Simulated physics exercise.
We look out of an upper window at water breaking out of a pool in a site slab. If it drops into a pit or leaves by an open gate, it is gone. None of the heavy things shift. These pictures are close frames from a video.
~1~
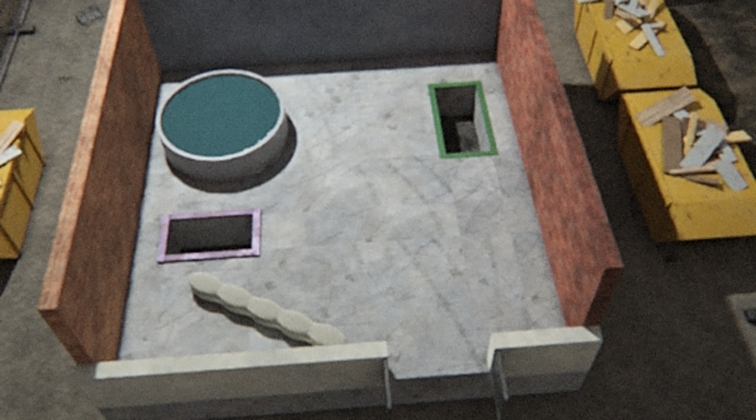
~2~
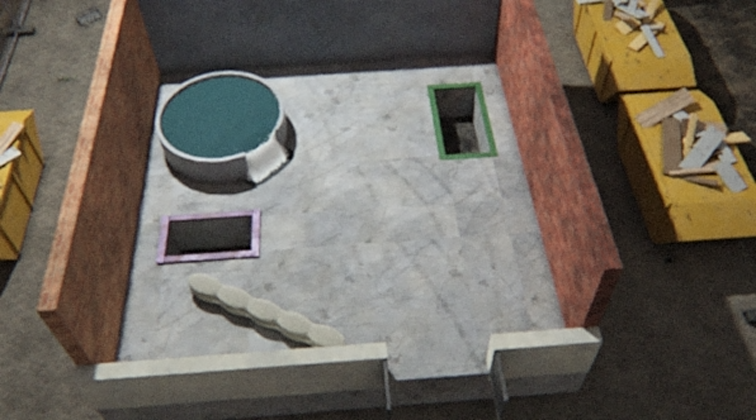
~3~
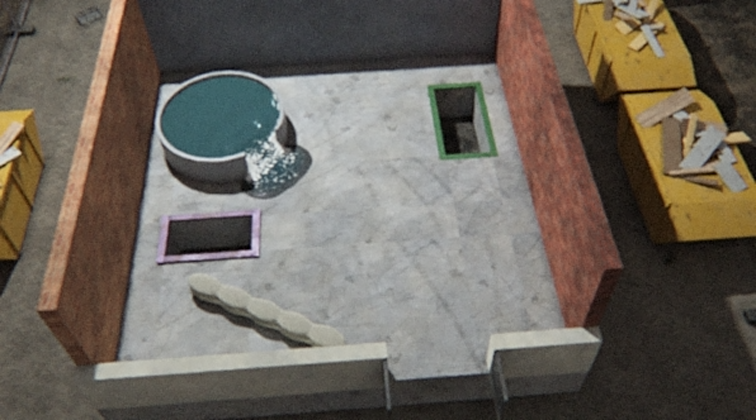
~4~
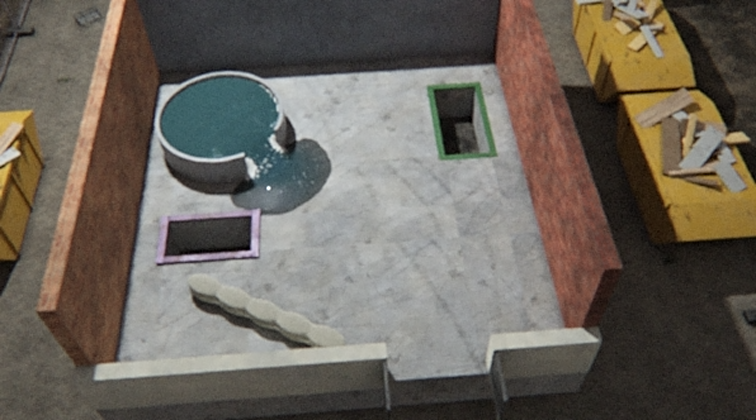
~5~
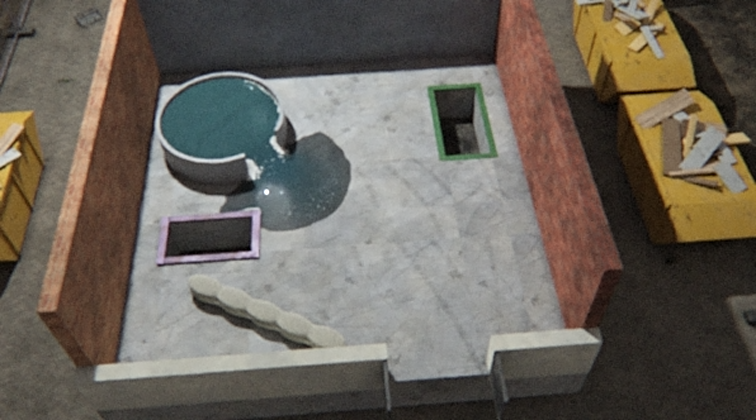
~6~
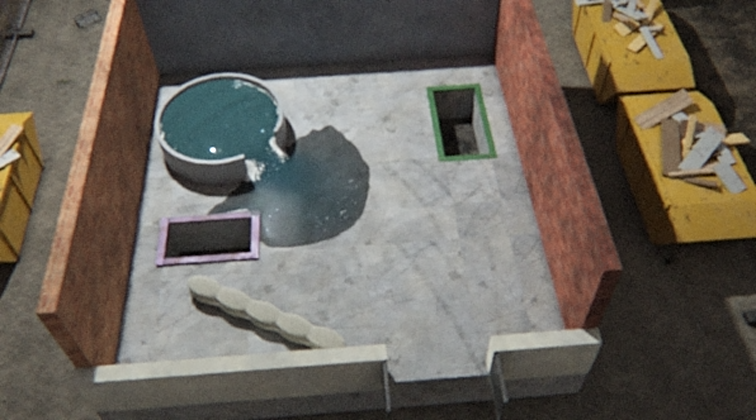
A round pool on a walled concrete slab sat still until a piece of its lower right side broke open, and water poured out and spread across the floor in a widening dark puddle.
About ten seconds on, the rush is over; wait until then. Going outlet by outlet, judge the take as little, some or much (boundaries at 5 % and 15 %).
My judgement: The gate ends up with much, the green pit ends up with some, the purple pit ends up with little.
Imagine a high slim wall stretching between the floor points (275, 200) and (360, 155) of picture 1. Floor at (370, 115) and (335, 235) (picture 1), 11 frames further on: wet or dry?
Submerged, then spared.
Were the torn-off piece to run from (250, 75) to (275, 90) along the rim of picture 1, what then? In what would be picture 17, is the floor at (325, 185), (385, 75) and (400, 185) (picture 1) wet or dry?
Taking them in order, I'd say not reached, swamped and not reached.
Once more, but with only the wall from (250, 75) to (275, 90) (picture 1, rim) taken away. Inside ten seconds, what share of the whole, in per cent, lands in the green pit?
Green 45 %.
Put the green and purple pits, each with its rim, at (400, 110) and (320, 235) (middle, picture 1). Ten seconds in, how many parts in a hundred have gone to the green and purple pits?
Green share 6%, purple share 25%.
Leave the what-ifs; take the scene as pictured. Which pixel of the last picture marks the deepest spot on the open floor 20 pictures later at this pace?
That would be (557, 354).
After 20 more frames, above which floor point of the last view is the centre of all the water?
Somewhere around (301, 185) in the last view.
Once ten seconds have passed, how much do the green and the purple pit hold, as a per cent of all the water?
I'd say near 10 %, and near 0 %.
A moment on, water covers 25 % of the floor; the gate 0 %, the green pit 0 %, the purple pit 0 %.
Next, water covers 40 % of the floor; the gate 0 %, the green pit 0 %, the purple pit 1 %.
Then, water covers 50 % of the floor; the gate 3 %, the green pit 2 %, the purple pit 1 %.
Later, water covers 50 % of the floor; the gate 10 %, the green pit 4 %, the purple pit 1 %.
In the end, water covers 60 % of the floor; the gate 19 %, the green pit 10 %, the purple pit 1 %.
